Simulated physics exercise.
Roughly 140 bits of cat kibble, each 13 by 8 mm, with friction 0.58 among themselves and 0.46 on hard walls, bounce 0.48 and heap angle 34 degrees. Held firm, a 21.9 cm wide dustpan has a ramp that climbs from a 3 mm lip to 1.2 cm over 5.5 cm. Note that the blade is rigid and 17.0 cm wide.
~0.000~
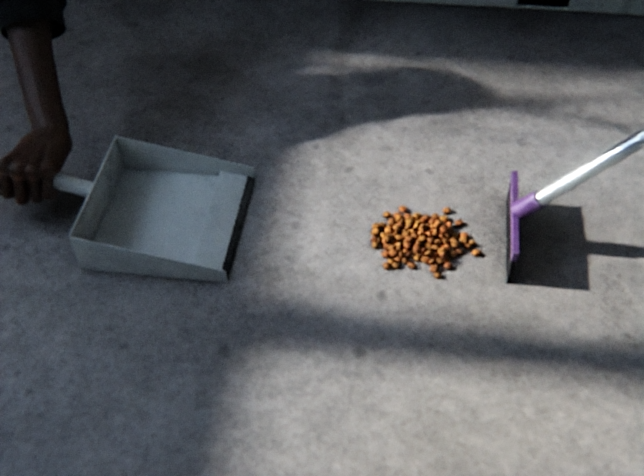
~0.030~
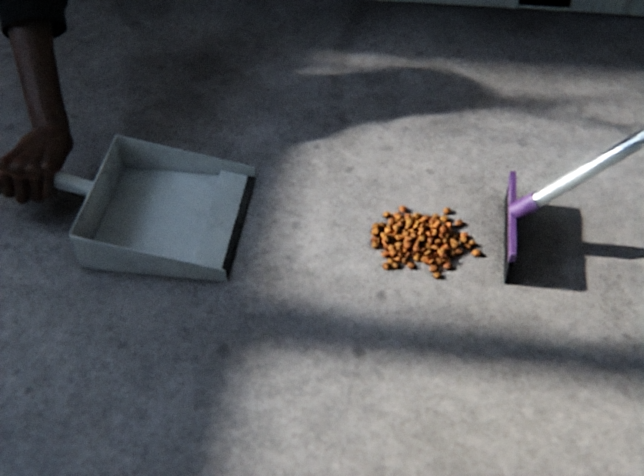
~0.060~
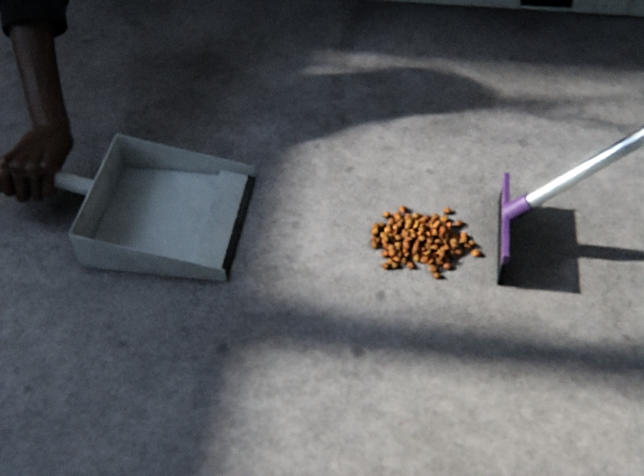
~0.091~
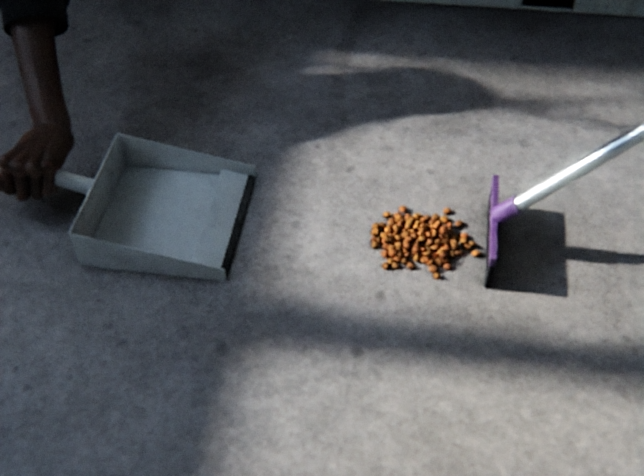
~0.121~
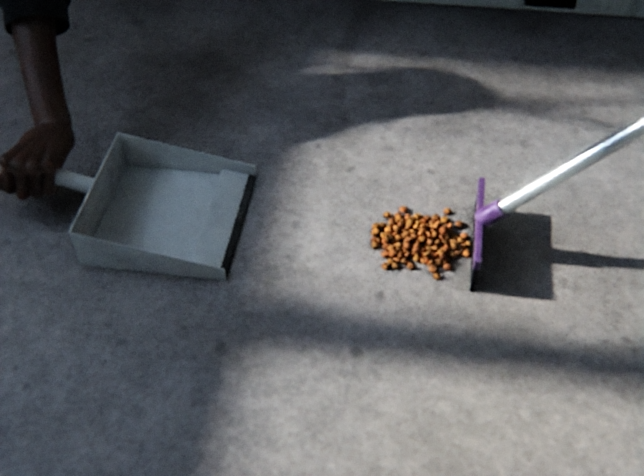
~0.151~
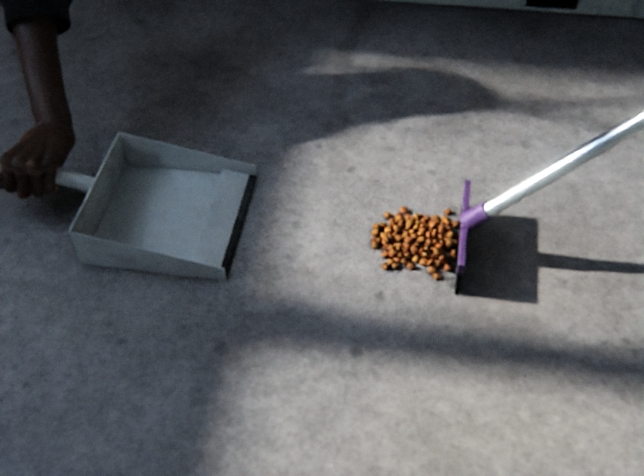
A purple blade on a metal pole slid left across the gray floor and pressed into the near edge of a pile of brown kibble, while a hand held a pale dustpan still on the left.
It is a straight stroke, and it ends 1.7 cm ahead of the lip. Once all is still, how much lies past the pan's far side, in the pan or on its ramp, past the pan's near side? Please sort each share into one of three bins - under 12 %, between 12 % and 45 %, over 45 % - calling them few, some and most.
Past the pan's far side: Few. In the pan or on its ramp: Some. Past the pan's near side: Some.
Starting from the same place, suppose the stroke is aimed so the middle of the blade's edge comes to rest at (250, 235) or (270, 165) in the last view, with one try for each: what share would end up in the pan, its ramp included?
Some 60 and 20 per cent.
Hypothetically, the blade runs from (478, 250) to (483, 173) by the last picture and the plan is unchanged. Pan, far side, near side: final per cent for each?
Per cent by place - pan 30, far side 10, near side 0.
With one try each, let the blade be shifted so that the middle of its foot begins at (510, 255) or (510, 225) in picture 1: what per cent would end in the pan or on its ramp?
The two tries give some 5 % and some 35 %.
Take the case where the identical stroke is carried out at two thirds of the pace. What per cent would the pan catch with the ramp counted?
Some 20 %.
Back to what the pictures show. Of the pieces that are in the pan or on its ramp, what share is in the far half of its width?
Around 0 percent.
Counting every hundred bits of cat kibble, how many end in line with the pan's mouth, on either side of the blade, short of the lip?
Some 50 per cent end up there.
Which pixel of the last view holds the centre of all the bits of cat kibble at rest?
Roughly (235, 253).
Then, at 0.37 s, middle of the blade 17 cm from the lip; 0 % over the lip, far side 0 %, near side 5 %.
Then, at 0.52 s, middle of the blade 7 cm from the lip; 0 % over the lip, far side 0 %, near side 15 %.
Then, at 0.79 s, middle of the blade 2 cm from the lip; 25 % over the lip, far side 0 %, near side 25 %.
At rest (1.4 s), far side 0 %, pan 25 %, near side 25 %, in front of the lip or behind the blade 50 %.
